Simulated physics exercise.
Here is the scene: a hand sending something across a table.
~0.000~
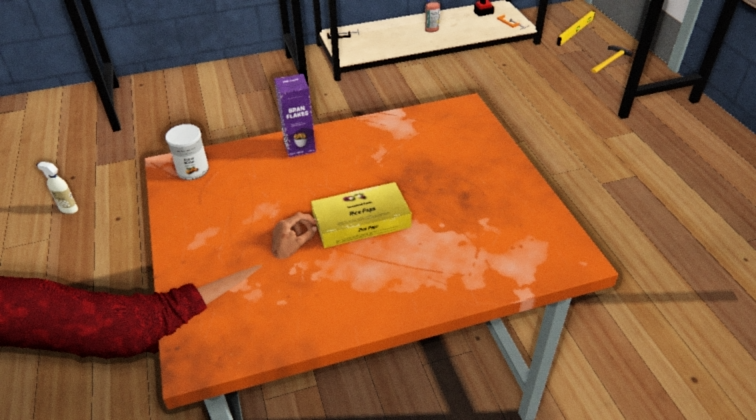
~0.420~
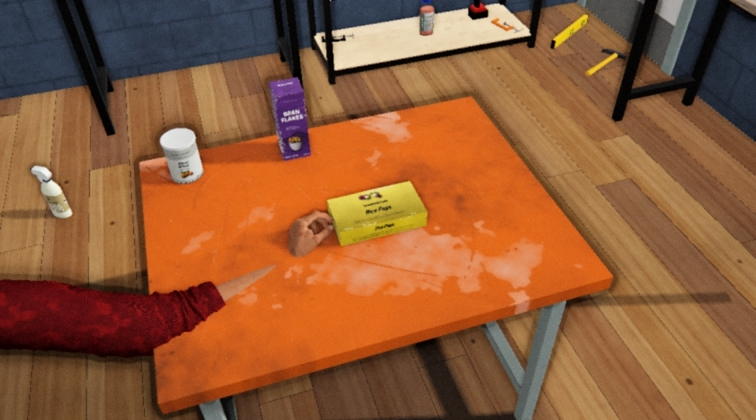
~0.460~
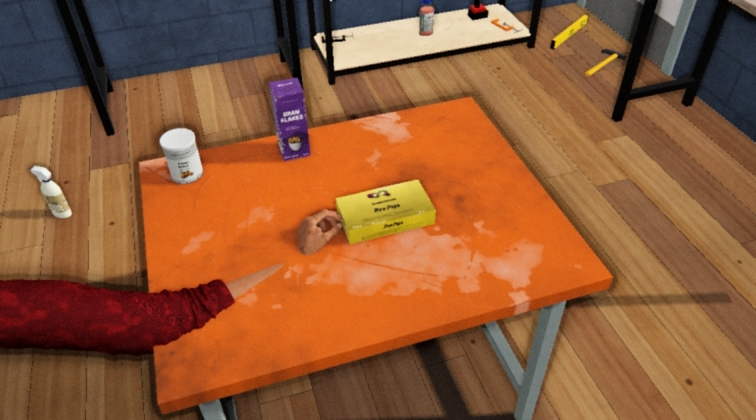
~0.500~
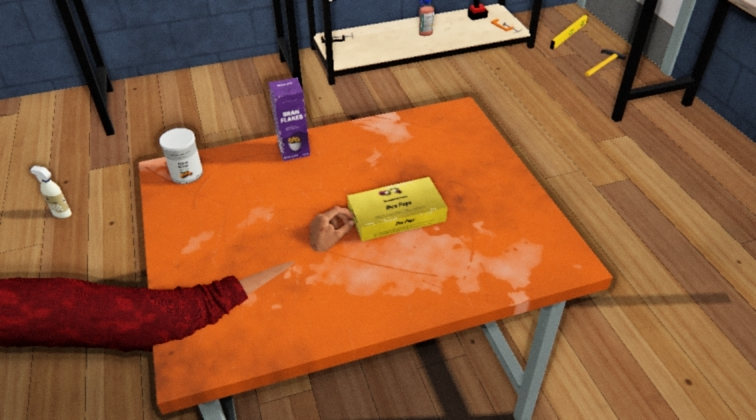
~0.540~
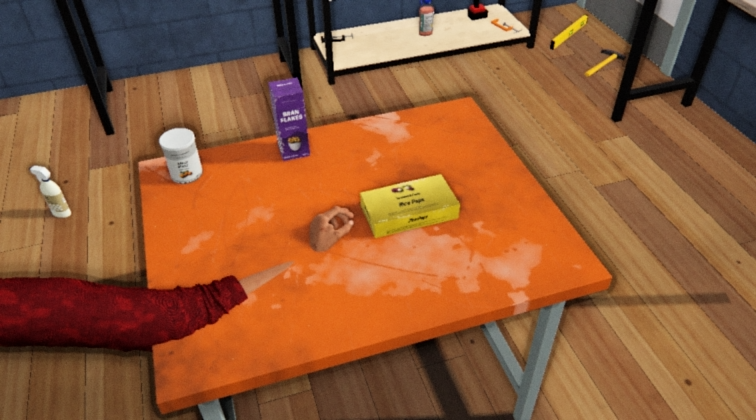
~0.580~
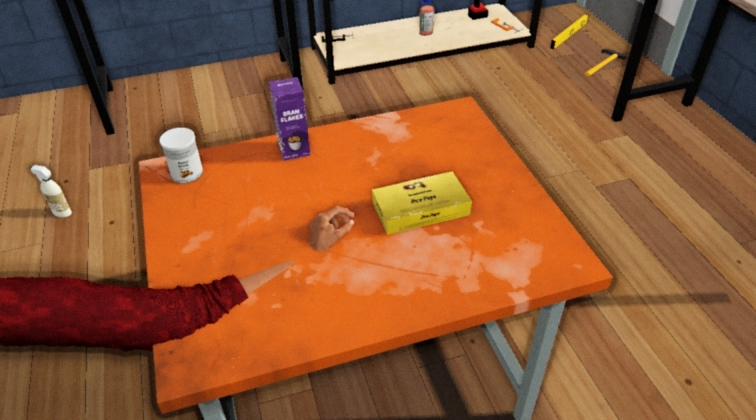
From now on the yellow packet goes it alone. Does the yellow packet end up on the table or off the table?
Aboard.
By 0.68 s, yellow packet moved a little near (444, 197).
By 0.78 s, yellow packet moved about its own width near (458, 194).
When it is over (1.3 s), moved from the start, yellow packet. End places, in pixels of the last picture, yellow packet near (466, 192).
